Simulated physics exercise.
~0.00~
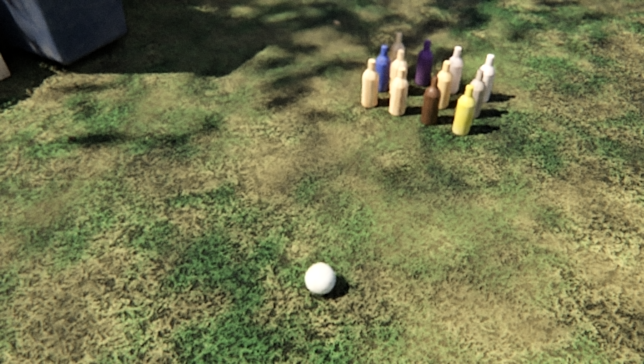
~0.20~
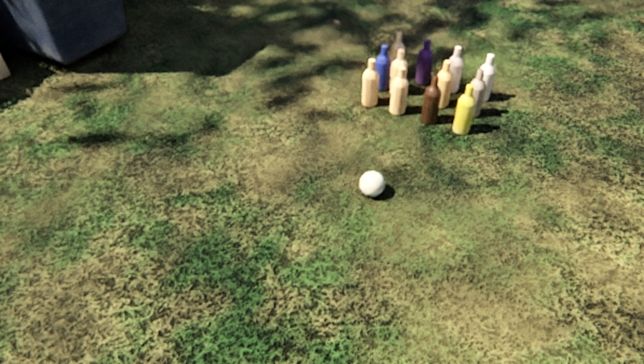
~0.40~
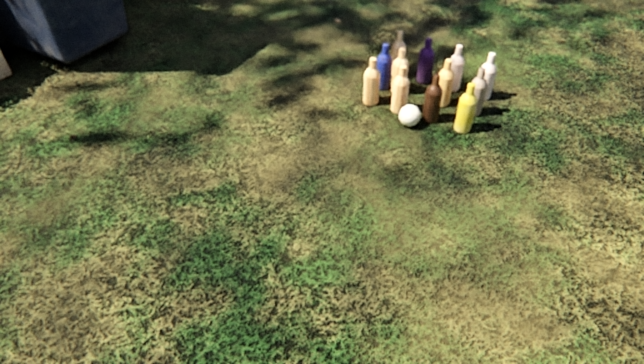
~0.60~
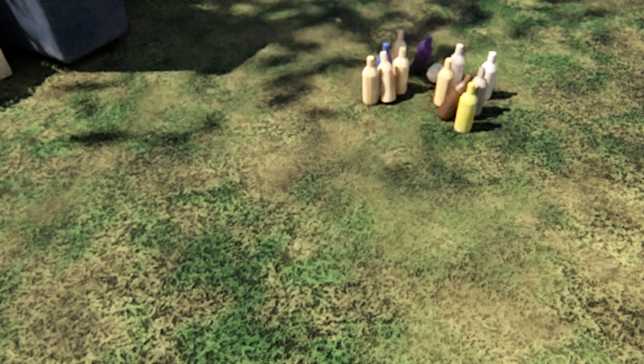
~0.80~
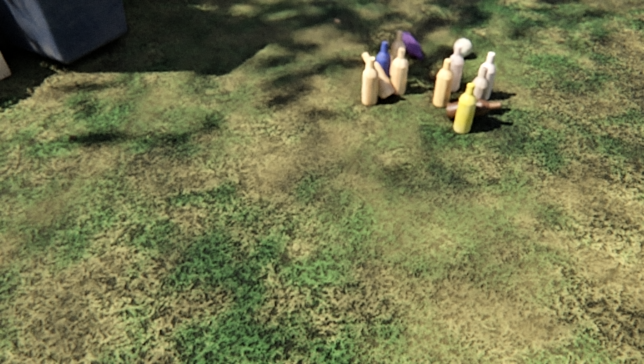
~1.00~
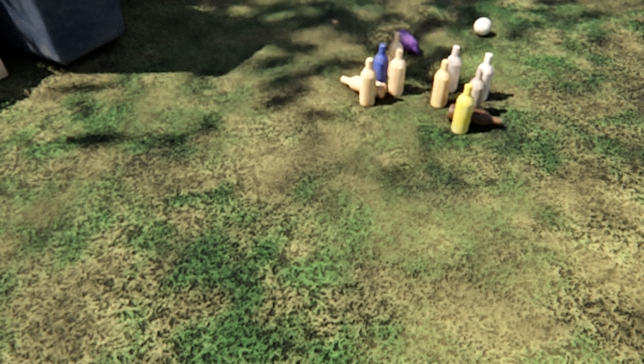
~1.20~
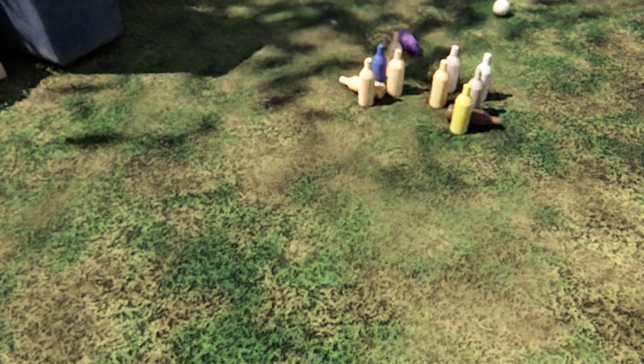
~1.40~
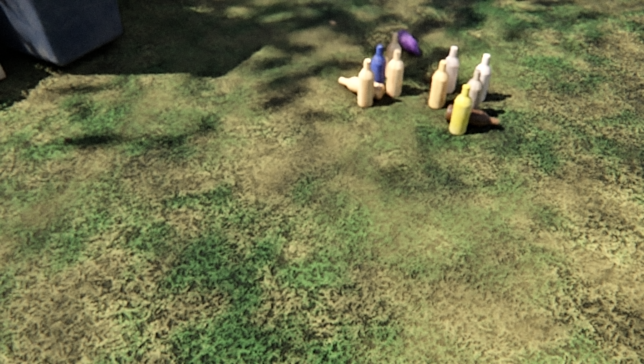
A patchy green and brown lawn, streaked with shadow, is seen from above at an angle, with a dark bin at the upper left. Bottle-shaped wooden skittles, mostly pale, with blue, purple, brown and yellow ones among them, stand grouped at the upper right. A white ball rolls up and to the right from the lower middle and strikes the front of the group. It pushes between the skittles, knocking down the brown one, a pale one and the purple one. The ball rolls on out of view beyond them, leaving the yellow and blue skittles standing with several others.
